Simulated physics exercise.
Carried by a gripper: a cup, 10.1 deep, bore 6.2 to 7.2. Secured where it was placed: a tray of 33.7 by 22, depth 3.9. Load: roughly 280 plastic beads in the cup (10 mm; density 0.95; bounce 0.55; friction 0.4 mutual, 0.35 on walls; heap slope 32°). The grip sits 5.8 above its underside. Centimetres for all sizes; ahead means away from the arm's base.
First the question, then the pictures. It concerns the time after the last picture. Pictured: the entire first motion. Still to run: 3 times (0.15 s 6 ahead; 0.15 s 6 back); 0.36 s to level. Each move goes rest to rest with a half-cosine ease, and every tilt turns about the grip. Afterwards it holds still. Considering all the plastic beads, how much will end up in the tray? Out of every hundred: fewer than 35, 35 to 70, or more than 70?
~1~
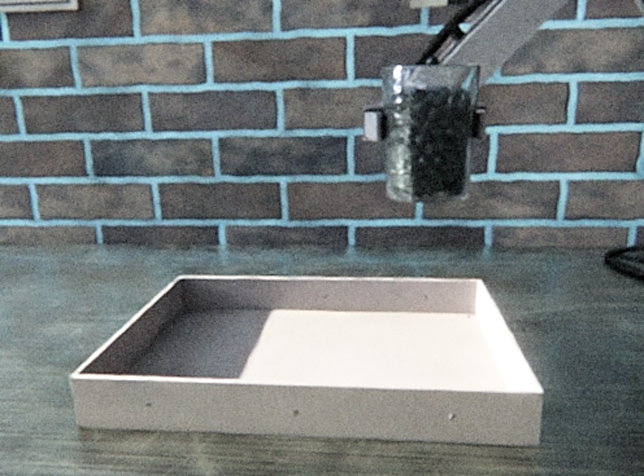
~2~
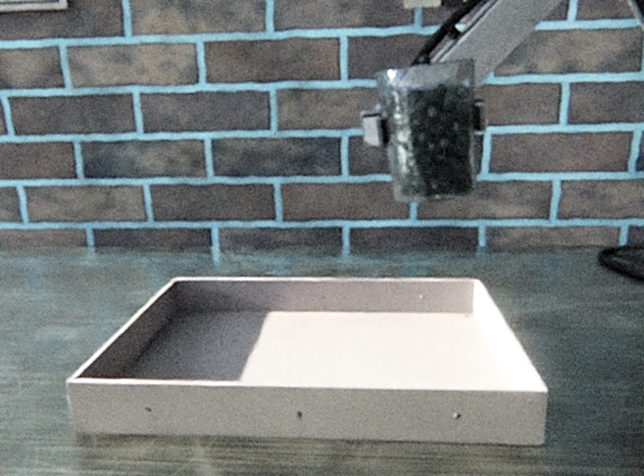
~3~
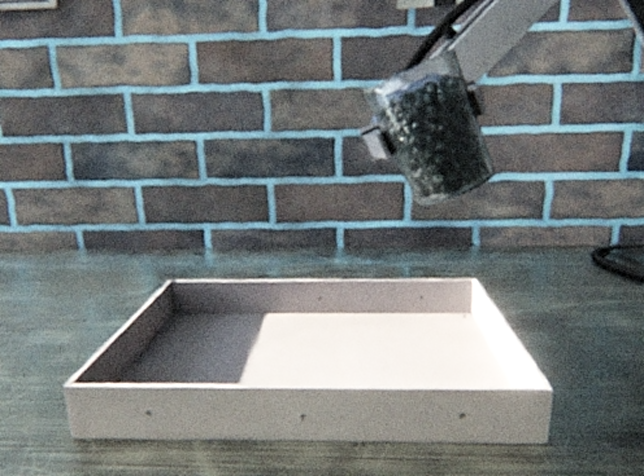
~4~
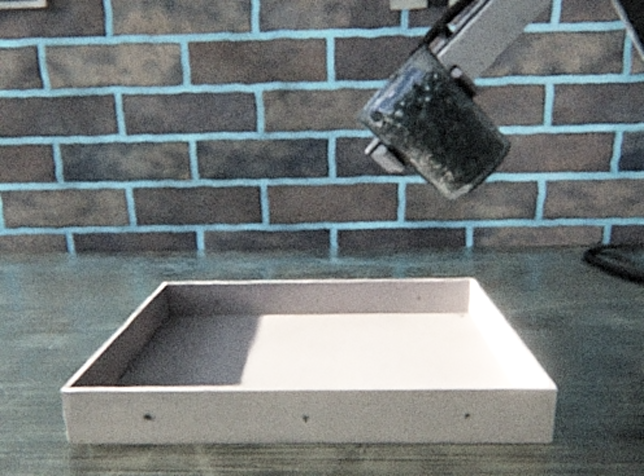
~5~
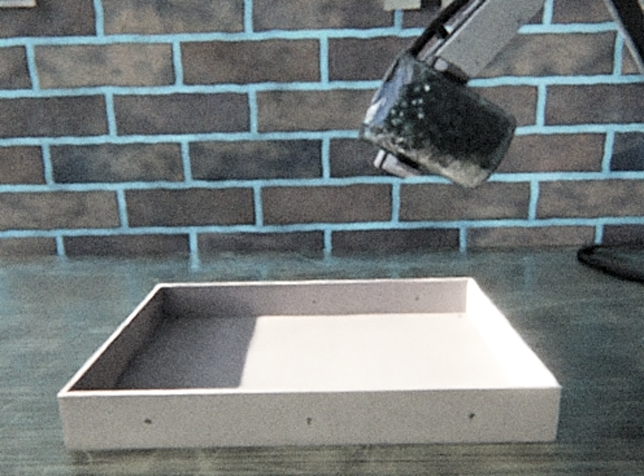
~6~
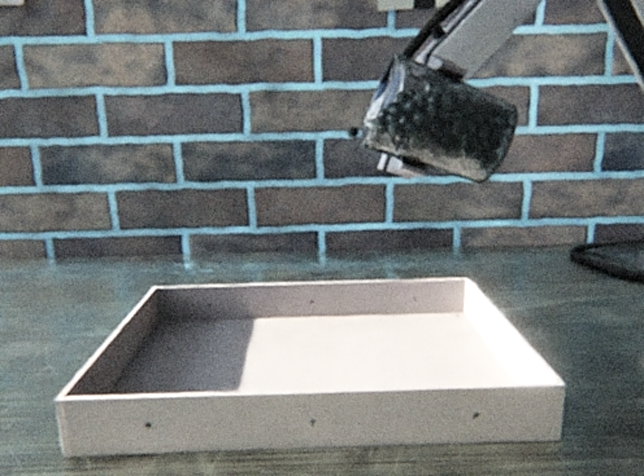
35 to 70 out of every hundred.
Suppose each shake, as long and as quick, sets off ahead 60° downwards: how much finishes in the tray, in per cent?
10 %.
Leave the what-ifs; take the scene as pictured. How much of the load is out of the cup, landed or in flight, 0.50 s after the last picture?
I'd put it at some 35 per cent at that point.
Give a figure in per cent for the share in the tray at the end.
About 60 %.
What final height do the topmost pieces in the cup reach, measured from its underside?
6.0 cm.
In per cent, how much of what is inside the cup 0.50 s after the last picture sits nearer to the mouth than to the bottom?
Mouth half: Close to 60 per cent.
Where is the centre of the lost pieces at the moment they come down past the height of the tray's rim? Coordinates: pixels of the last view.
Centre: Roughly (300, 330).
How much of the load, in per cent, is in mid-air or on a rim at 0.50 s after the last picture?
It amounts to roughly 1 in a hundred.
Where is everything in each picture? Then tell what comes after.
In the first frame, the cup middle at (428, 135), level; upper third of the load around (429, 112), from x 390 to 465, top at y 60; 283 in the cup.
In the second frame, the cup middle at (430, 134), tilted 7° forward; upper third of the load around (429, 111), from x 390 to 465, top at y 60.
In the third frame, the cup middle at (433, 132), tilted 24° forward; upper third of the load around (431, 111), from x 385 to 485, top at y 75.
In the fourth frame, the cup middle at (436, 129), tilted 45° forward; upper third of the load around (432, 110), from x 380 to 495, top at y 80.
In the fifth frame, the cup middle at (438, 126), tilted 62° forward; upper third of the load around (436, 107), from x 380 to 505, top at y 80.
In the sixth frame, the cup middle at (438, 123), tilted 69° forward; upper third of the load around (443, 110), from x 355 to 505, top at y 90; 283 in the cup.
Then, 0.50 s on, tilted 69° forward, highest piece 23 above the table; 188 in the cup, 91 in the tray, 4 in flight or on a rim.
Then, 1.01 s on, tilted 55° forward, highest piece 22 above the table; 158 in the tray, 113 in the cup, 4 on the table or floor, 8 in flight or on a rim.
Then, 1.46 s on, level, highest piece 22 above the table; 166 in the tray, 113 in the cup, 4 on the table or floor.
Then, 2.51 s on, level, highest piece 22 above the table; 166 in the tray, 113 in the cup, 4 on the table or floor.
In the end, 166 in the tray, 113 in the cup, 4 on the table or floor. That is 59 % in the tray.
